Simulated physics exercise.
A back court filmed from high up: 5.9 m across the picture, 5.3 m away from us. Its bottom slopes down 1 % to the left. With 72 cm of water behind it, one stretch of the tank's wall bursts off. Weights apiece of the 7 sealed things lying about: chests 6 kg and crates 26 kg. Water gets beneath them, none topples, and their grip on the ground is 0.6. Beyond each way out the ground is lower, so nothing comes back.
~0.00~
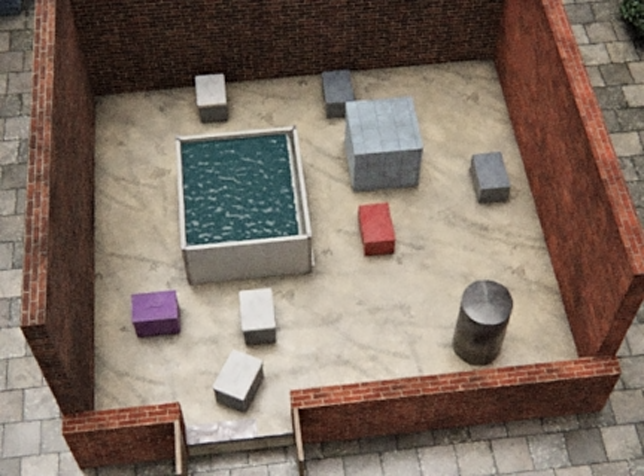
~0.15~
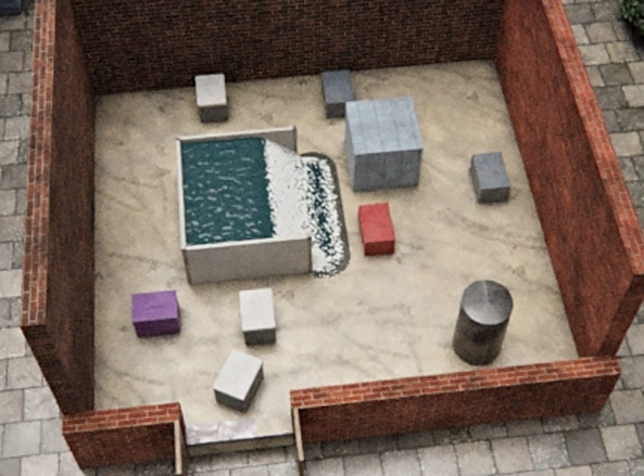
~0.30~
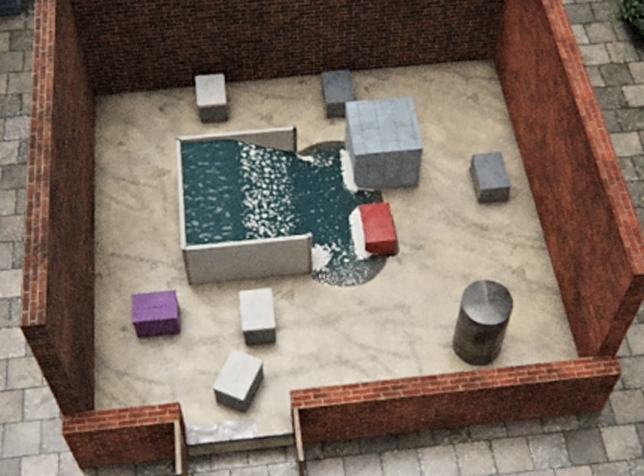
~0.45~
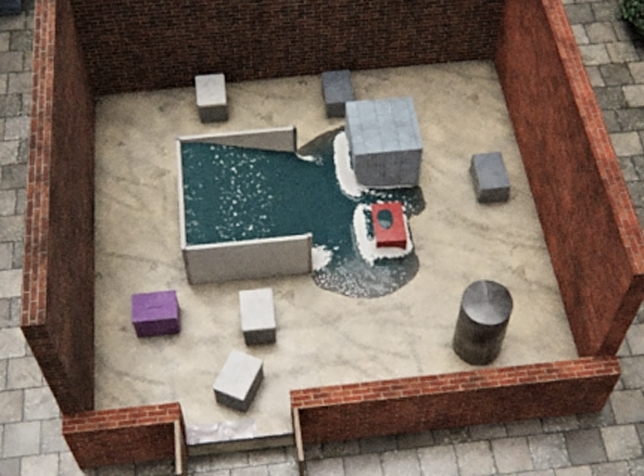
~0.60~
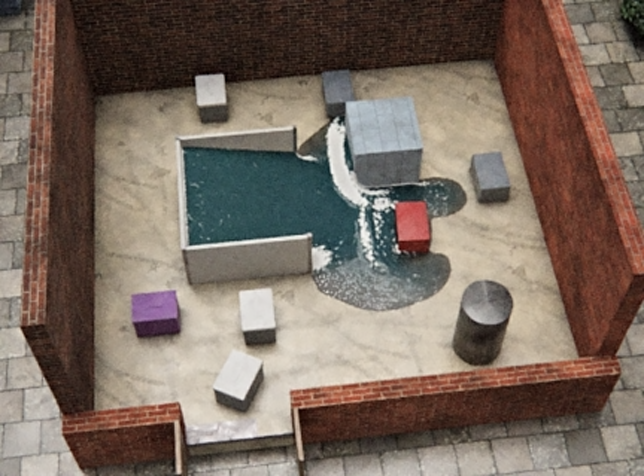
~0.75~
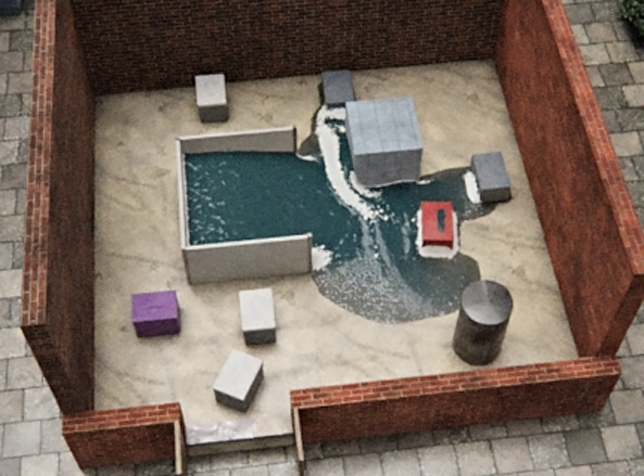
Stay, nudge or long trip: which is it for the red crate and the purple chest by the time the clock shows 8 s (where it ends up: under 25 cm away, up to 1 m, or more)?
The red crate ends far away, the purple chest slides a little.
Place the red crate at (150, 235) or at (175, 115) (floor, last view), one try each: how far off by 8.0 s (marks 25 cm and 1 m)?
In that order: It stays put; it moves a short way.
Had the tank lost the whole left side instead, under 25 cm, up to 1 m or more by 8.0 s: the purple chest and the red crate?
In that case the purple chest gets carried off, the red crate barely shifts.
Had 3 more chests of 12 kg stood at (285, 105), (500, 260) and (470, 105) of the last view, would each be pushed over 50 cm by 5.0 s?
In that order: Over, over, more.
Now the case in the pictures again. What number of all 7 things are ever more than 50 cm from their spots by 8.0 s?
I count 6.
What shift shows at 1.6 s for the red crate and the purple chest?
About 200 and 0 cm.
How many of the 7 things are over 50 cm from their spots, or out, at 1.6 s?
1 of them.
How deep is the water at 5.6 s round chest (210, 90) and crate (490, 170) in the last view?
Roughly 4 and 7 cm.
After 1.6 s the red crate is near (538, 237), 2.1 m from its start, afloat; the purple chest is near (154, 306), 0.0 m from its start, aground; 0 of 7 are out; 1 afloat.
After 3.6 s the red crate is near (525, 323), 2.3 m from its start, afloat; the purple chest is near (154, 306), 0.0 m from its start, aground; 0 of 7 are out; 1 afloat.
After 5.6 s the red crate is near (503, 298), 1.9 m from its start, aground; the purple chest is near (115, 279), 0.6 m from its start, afloat; 0 of 7 are out; 4 afloat.
After 8.0 s the red crate is near (503, 298), 1.9 m from its start, aground; the purple chest is near (124, 261), 0.7 m from its start, afloat; 0 of 7 are out; 4 afloat.
